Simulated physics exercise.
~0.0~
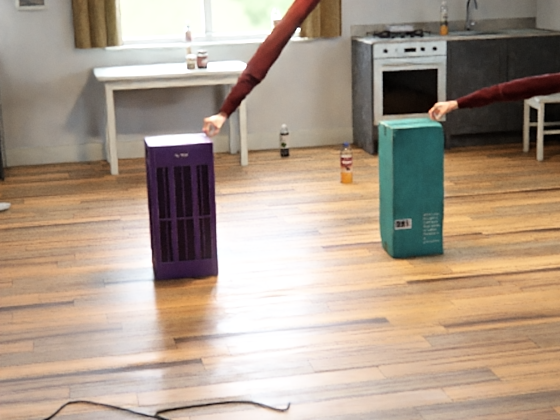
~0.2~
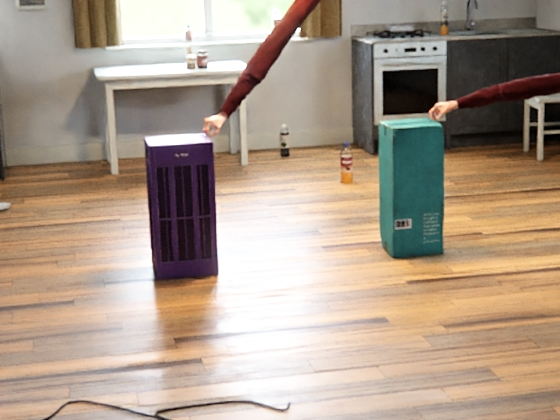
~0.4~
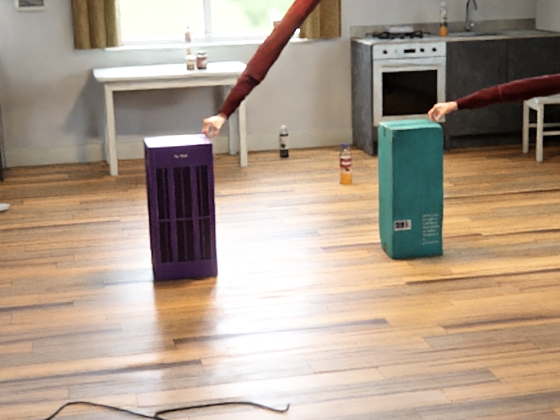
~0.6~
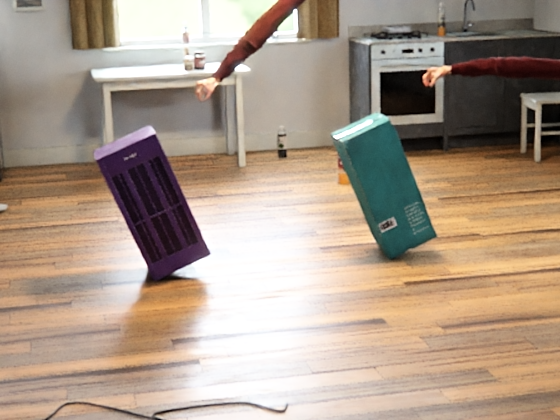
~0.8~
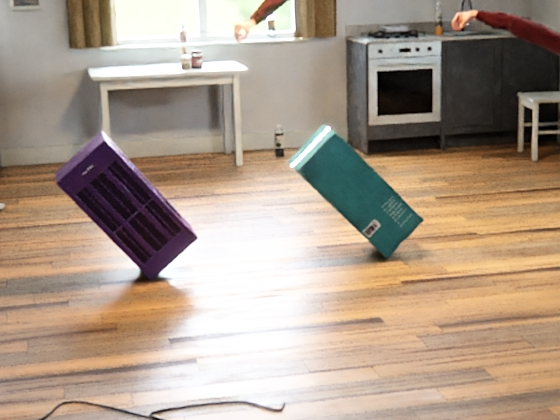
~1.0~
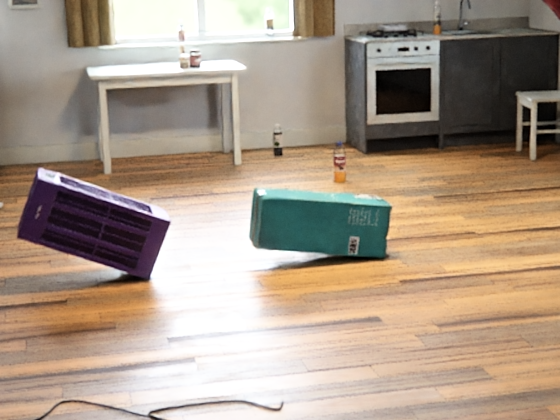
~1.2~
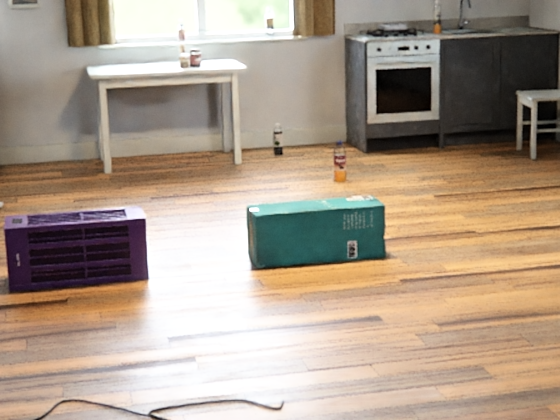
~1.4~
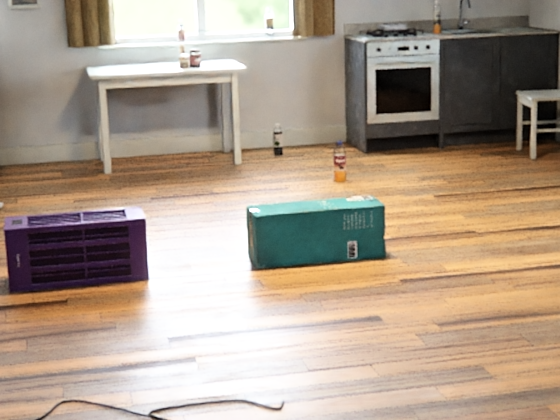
In a kitchen with a wooden floor, two hands held a tall purple crate and a turquoise parcel upright, then let go and drew back. Both tilted left and toppled over, ending up lying still on their sides.
